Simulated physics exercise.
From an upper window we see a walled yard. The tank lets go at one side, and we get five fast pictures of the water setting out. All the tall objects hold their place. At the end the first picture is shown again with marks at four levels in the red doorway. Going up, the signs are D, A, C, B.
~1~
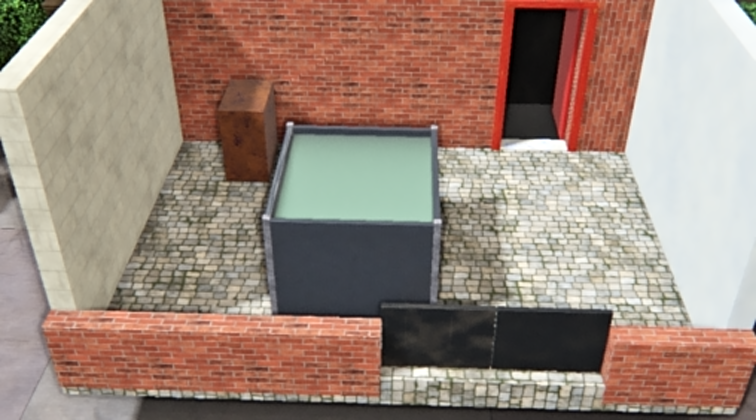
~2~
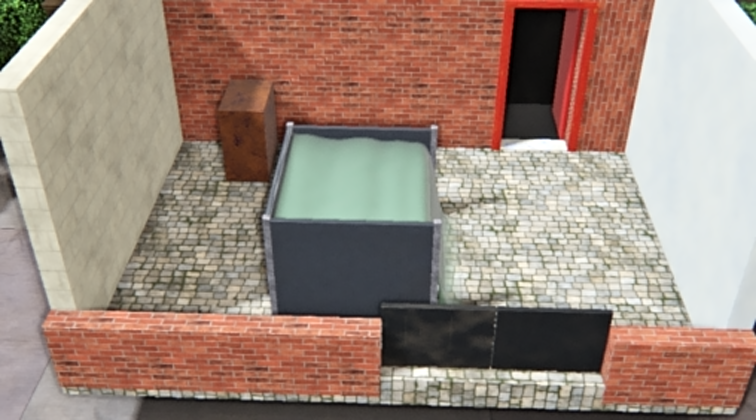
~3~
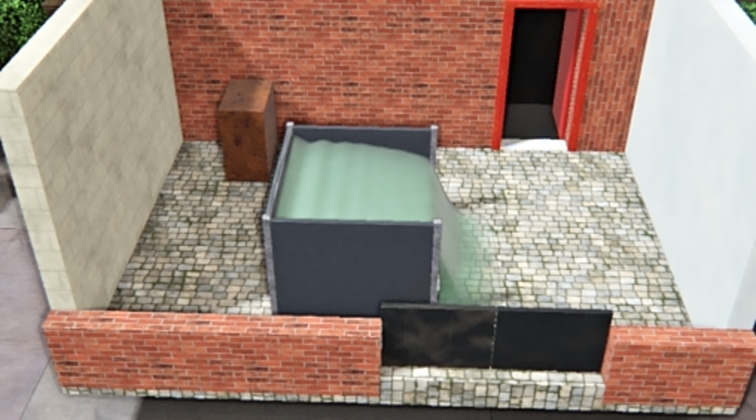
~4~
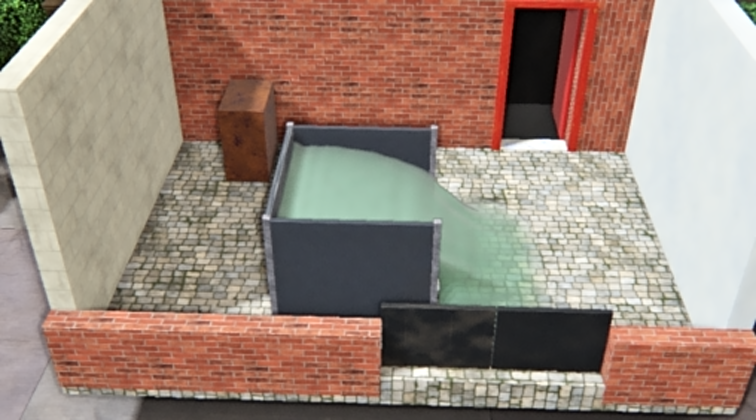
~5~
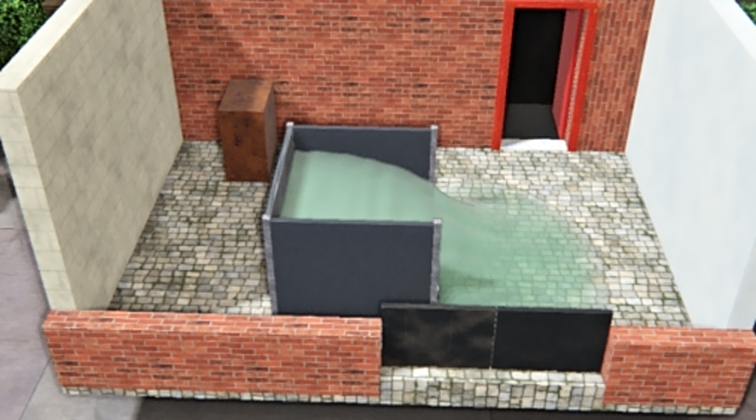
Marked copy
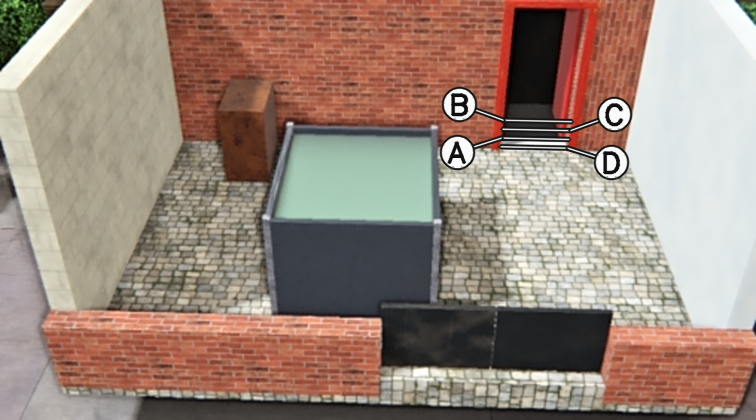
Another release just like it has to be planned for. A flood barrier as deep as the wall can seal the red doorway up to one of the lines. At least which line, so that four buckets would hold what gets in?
The answer is height C.
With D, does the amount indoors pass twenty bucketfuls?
Yes, clearly.
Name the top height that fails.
That would be A.
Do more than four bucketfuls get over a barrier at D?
Yes, that goes wrong.
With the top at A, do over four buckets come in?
Yes, that goes wrong.
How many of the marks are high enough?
Two.
In white, A at (535, 138); B at (537, 120); C at (536, 129); D at (534, 147); from the bottom up D, A, C, B.
For height A, about 10 bucketfuls get in.
For height B, nothing gets over.
For height C, a splash gets over, under a bucket.
For height D, dozens of bucketfuls pour in.
